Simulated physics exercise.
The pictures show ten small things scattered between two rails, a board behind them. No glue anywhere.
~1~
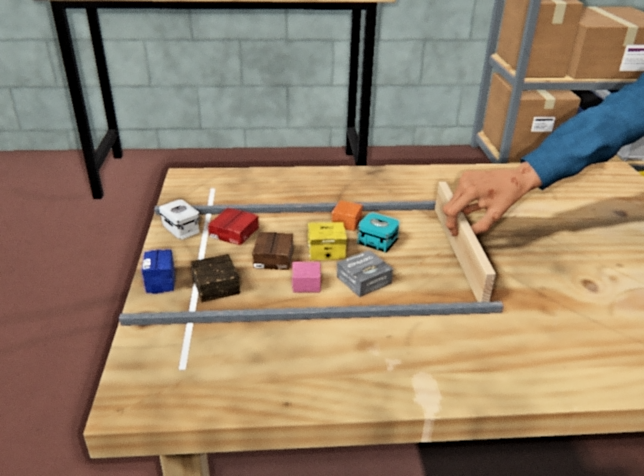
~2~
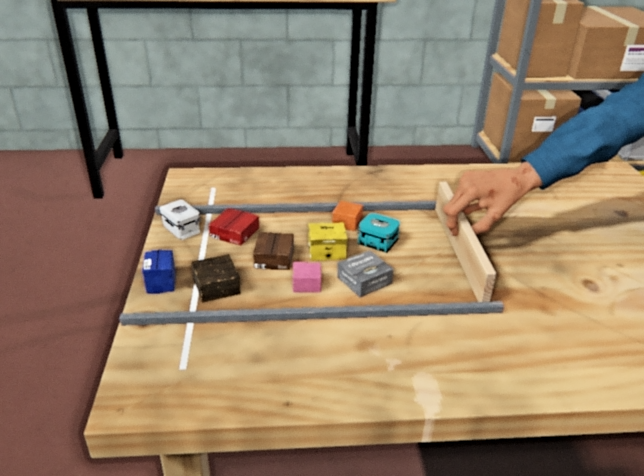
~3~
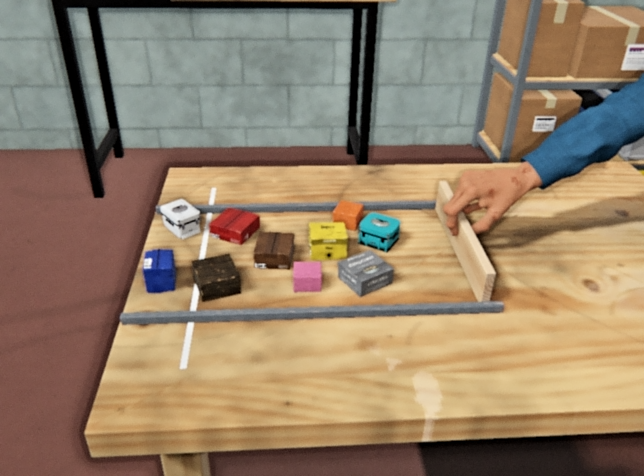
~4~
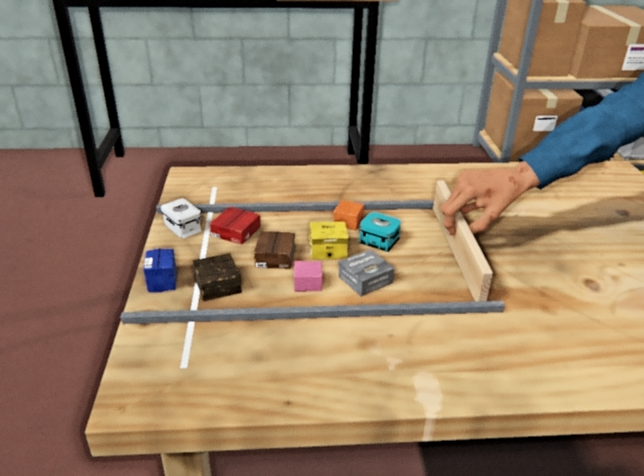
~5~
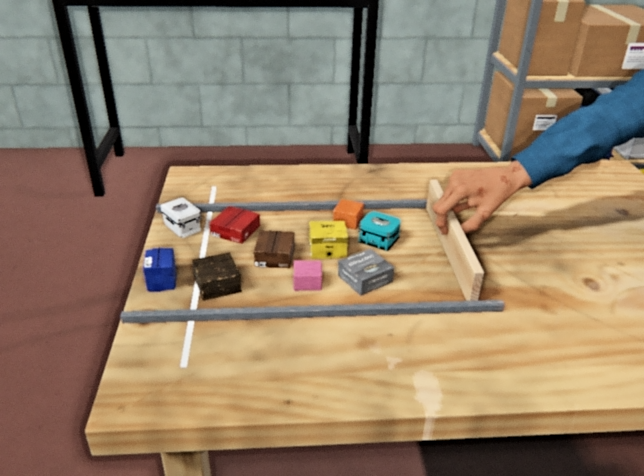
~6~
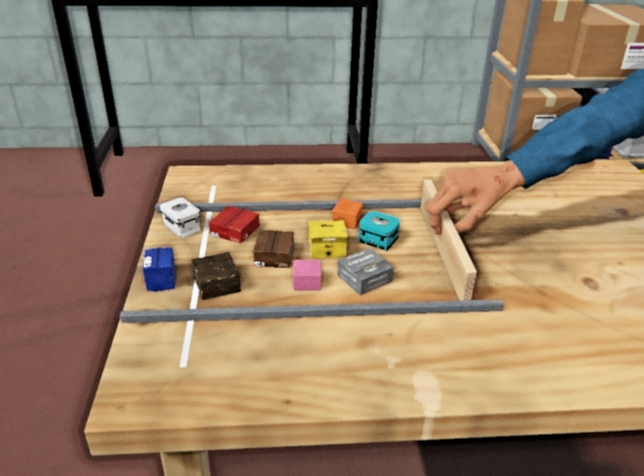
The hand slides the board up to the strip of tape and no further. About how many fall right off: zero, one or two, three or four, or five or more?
The number that fall off is three or four.
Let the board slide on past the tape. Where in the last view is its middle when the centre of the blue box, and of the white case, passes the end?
At (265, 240) for the blue box; at (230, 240) for the white case.
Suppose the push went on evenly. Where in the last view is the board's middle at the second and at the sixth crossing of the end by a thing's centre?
At (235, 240) for the second, at (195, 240) for the sixth.
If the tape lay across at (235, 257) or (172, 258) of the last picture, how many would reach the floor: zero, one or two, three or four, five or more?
One after another: Just one or two; at least five.
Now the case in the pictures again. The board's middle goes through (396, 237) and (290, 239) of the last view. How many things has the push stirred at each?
1 and 8.
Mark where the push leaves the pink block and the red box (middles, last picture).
Near (143, 286) and (157, 225).
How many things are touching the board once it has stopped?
The number is 3.
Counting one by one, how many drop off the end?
Fallen: 4.
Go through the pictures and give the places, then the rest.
In the first picture, blue box (159, 271); white case (180, 220); black block (215, 278); board (461, 237); tape (201, 260).
In the second picture, white case (181, 220); yellow box (327, 241).
In the third picture, black block (216, 277); red box (235, 226).
In the fourth picture, blue box (161, 270); grey box (366, 272).
In the fifth picture, white case (181, 218); brown box (275, 249).
In the sixth picture, blue box (160, 269); white case (181, 217); black block (216, 275); board (445, 236); tape (202, 257).
Soon after, none off yet; blue box at rest near (160, 269); white case at rest near (181, 217); black block at rest near (216, 275).
Then, none off yet; blue box at rest near (160, 269); white case at rest near (181, 217); black block moved a little near (205, 277).
Further on, one off so far; blue box on its side near (108, 315); white case moved about its own width near (157, 215); black block moved well along near (143, 284).
At rest, the number that fall off is three or four; fallen, brown box, black block, white case and blue box.
